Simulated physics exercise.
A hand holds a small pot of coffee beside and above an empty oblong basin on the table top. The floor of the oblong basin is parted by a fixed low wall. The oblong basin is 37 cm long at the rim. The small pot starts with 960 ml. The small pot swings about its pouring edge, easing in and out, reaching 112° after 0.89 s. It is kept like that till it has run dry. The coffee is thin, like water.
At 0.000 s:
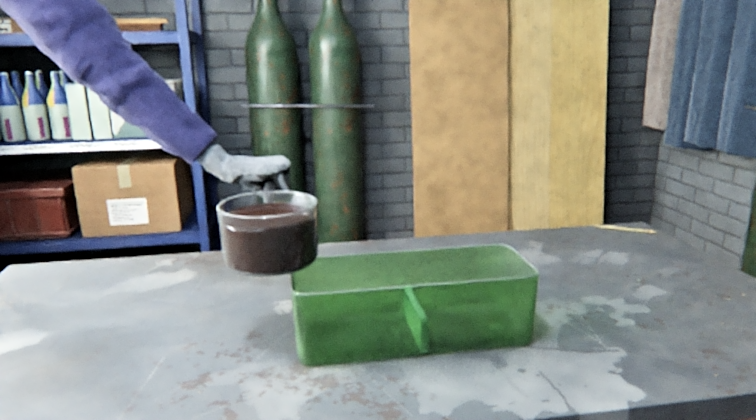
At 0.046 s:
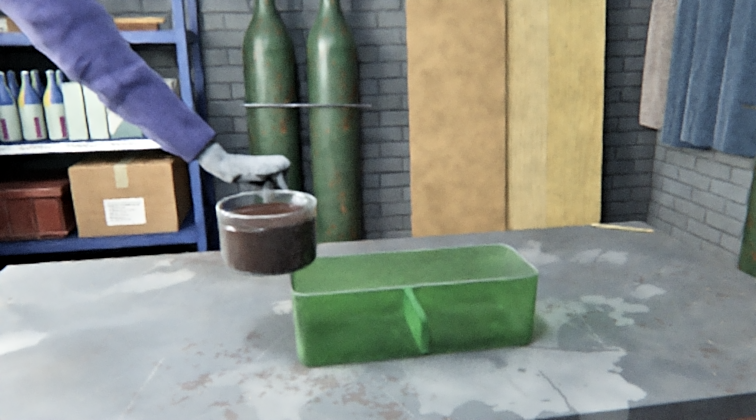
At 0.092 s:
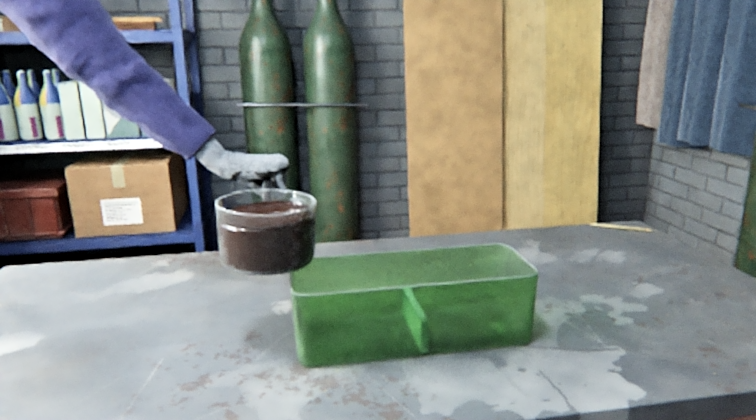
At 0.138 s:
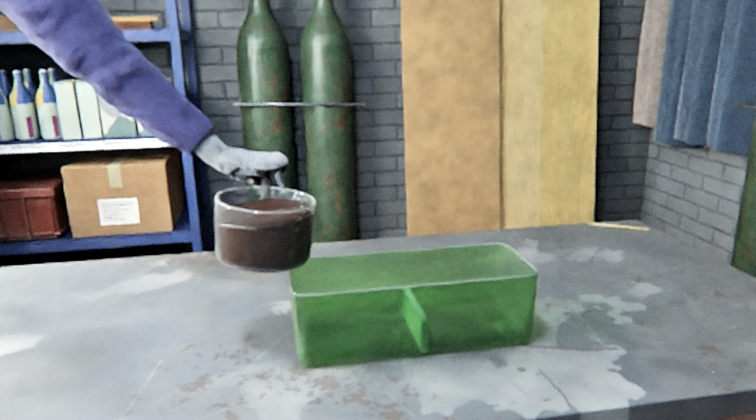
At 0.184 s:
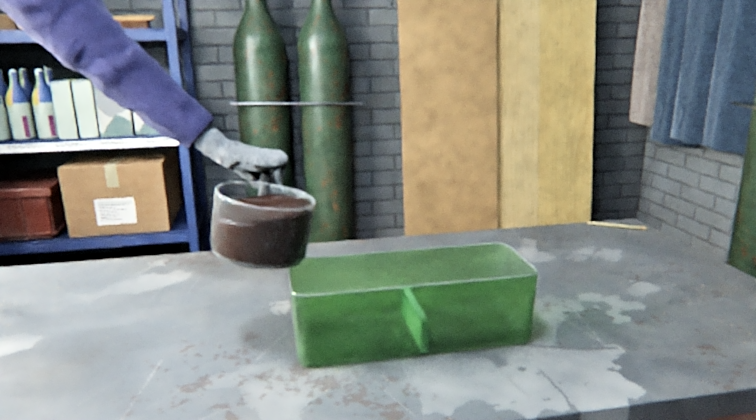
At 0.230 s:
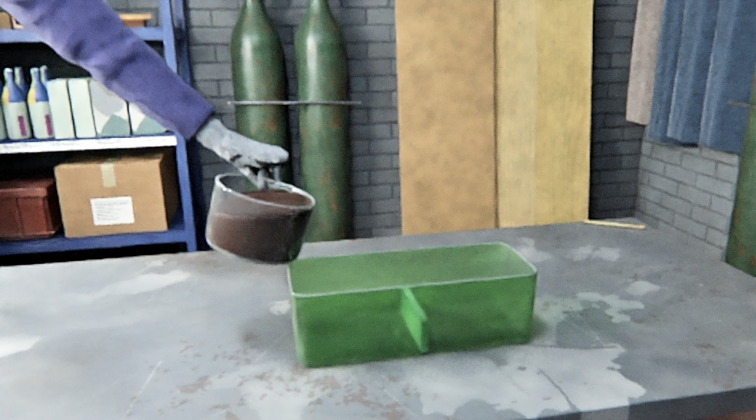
In a workshop, a gloved hand holds a small clear pot of dark brown liquid above and to the left of a green oblong basin on a gray table, and the pot gradually tilts toward the right.
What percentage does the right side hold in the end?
About 14 per cent.
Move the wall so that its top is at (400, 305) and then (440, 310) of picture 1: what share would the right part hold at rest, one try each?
In turn about 50 and 15 per cent.
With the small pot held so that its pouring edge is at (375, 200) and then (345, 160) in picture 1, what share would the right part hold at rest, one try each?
In turn about 90 and 85 per cent.
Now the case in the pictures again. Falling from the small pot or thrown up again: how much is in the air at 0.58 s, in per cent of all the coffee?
Some 34 per cent.
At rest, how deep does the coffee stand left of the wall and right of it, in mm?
Some 30 mm on the left and 6 mm on the right.
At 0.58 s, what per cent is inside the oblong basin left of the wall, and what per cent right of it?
Left about 6, right about 0.
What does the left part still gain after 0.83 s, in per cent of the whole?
Some 12 per cent.
By 0.58 s the tilt is 81° and 61 per cent is still to pour, 6 is left of the wall and 0 right of it.
By 0.83 s the tilt is 111° and 8 per cent is still to pour, 65 is left of the wall and 8 right of it.
By 1.10 s the tilt is 112° and 0 per cent is still to pour, 74 is left of the wall and 9 right of it.
By 1.39 s the tilt is 112° and 0 per cent is still to pour, 78 is left of the wall and 13 right of it.
At rest 77 per cent lies left of the wall, 14 right of it and 9 outside.
